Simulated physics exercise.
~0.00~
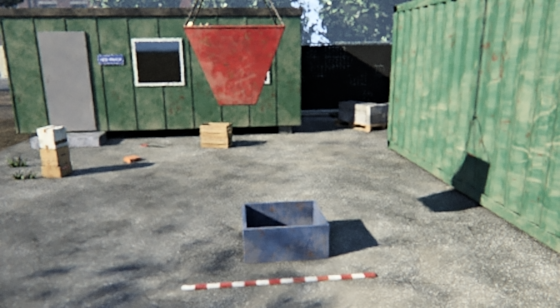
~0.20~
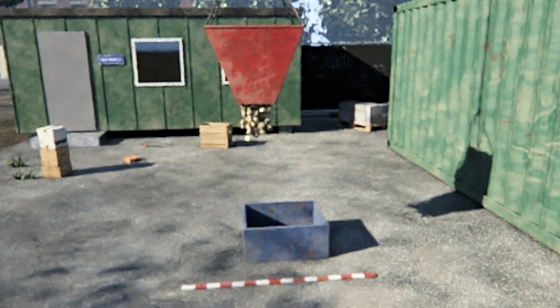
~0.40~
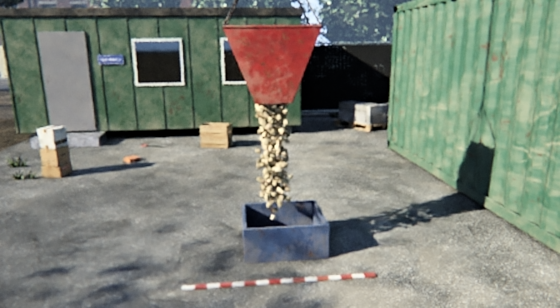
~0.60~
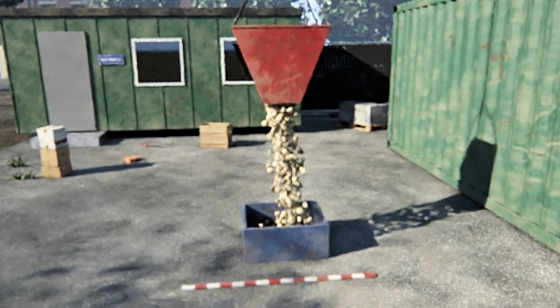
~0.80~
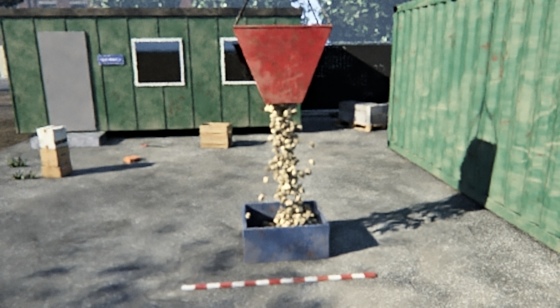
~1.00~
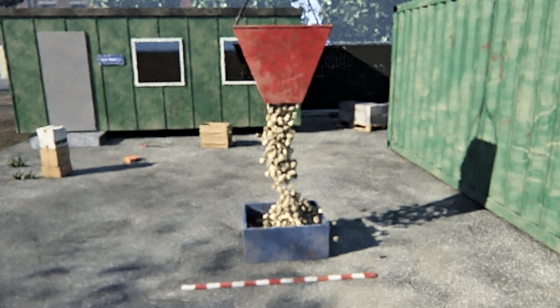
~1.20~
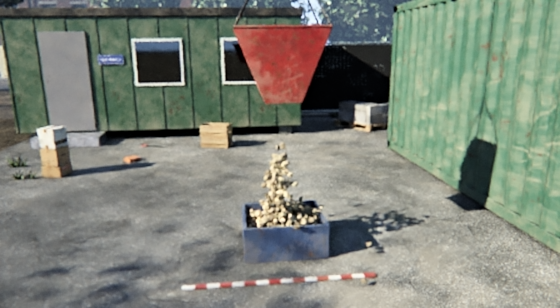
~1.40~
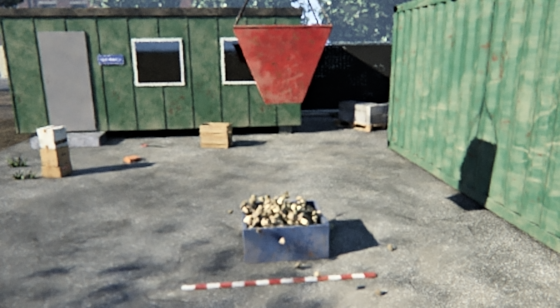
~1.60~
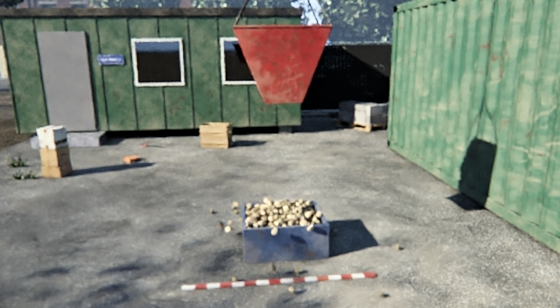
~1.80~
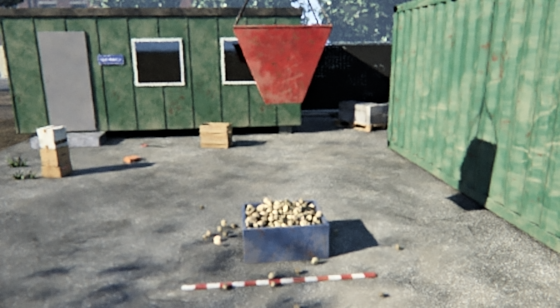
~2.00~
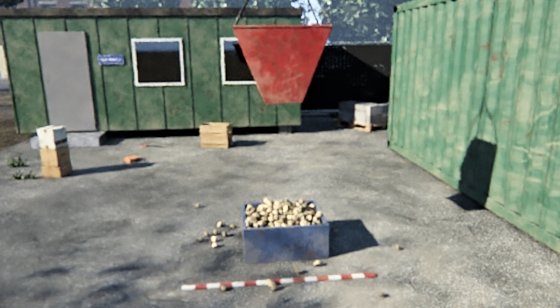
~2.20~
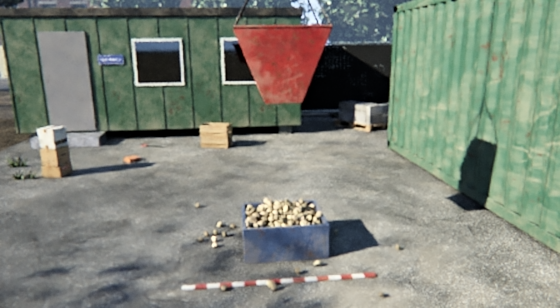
To begin with, a red crane skip hangs over a paved yard, left of an open grey bin, with green cabins and a container around it and a striped staff on the ground in front. The skip glides right as pale, angular stones start to drop from its underside. It comes to a stop above the bin while the stones pour down in a thick column. The skip empties, and the last stones land on a growing heap. A few tumble over the rim, leaving the bin heaped full and some stones scattered around it.
